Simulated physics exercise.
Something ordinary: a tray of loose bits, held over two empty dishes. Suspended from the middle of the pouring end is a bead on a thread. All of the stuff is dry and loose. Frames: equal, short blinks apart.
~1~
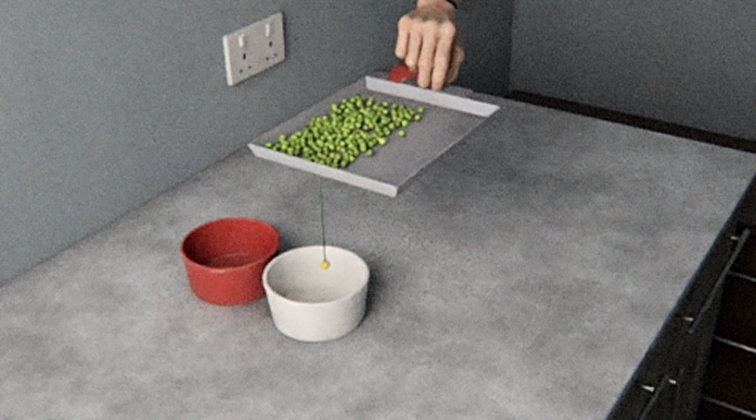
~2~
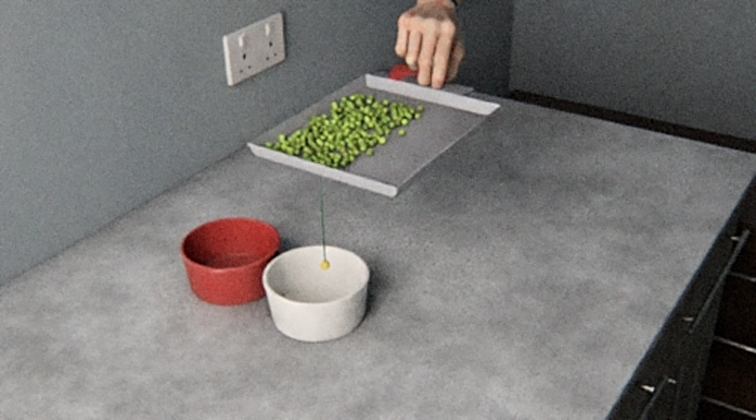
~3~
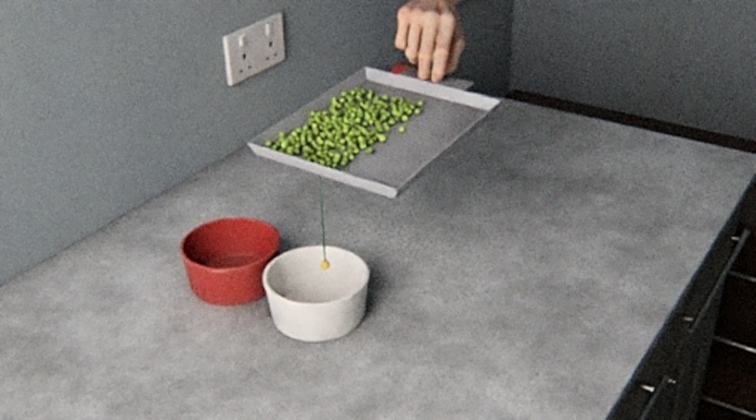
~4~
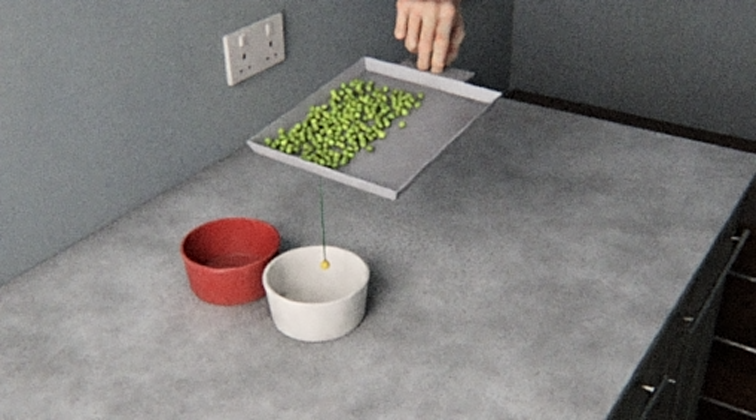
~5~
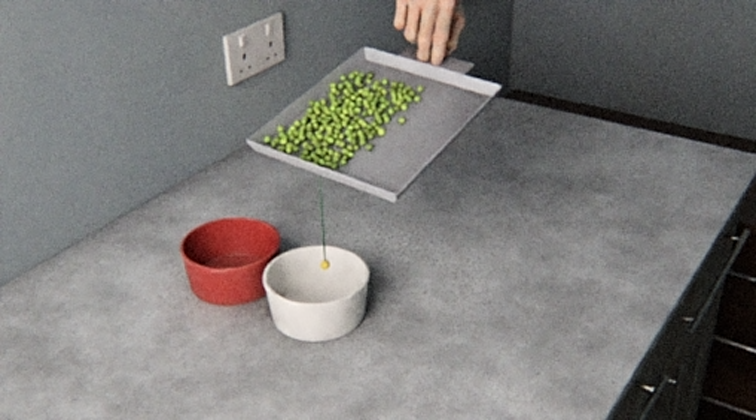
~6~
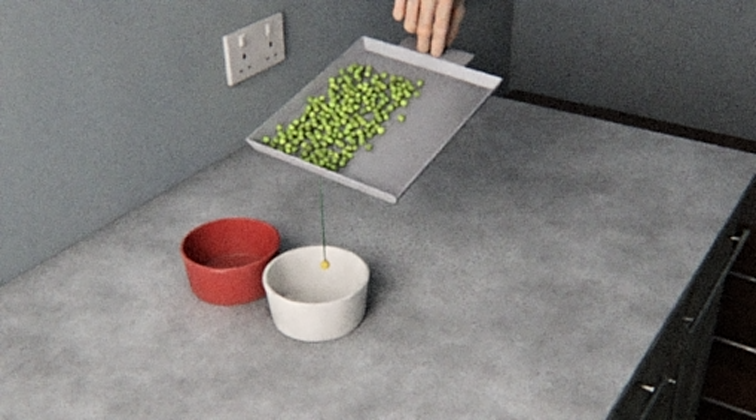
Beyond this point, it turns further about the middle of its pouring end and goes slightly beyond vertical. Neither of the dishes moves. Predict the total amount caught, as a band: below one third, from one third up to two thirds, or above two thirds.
Below one third.
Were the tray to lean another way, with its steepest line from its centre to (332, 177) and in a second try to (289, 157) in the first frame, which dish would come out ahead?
Toward the first point it's the dish to the right; toward the second, the dish to the left.
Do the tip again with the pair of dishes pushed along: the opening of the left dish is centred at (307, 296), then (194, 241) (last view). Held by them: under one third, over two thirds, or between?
In order of the places: Beyond two thirds, then less than a third.
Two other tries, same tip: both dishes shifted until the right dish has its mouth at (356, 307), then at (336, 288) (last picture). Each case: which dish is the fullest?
First place: The right-hand one. Second place: The right-hand one.
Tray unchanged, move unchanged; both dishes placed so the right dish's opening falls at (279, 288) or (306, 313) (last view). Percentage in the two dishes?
Respectively 0 percent and 20 percent.
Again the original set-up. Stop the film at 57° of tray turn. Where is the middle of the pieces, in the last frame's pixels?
Roughly at (361, 182).
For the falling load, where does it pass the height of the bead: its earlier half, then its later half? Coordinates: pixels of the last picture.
The opening part goes through (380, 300); what follows goes through (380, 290).
Soon, tray tipped steeply; most on the tray; a small part outside both; a stray few in the air.
A while on, tray tipped right over; a small part in the right dish; nearly all outside both; a stray few in the air.
Towards the end, tray tipped past a quarter turn; a small part in the right dish; nearly all outside both.
Finally, tray tipped past a quarter turn; a small part in the right dish; none in the left dish; nearly all outside both.
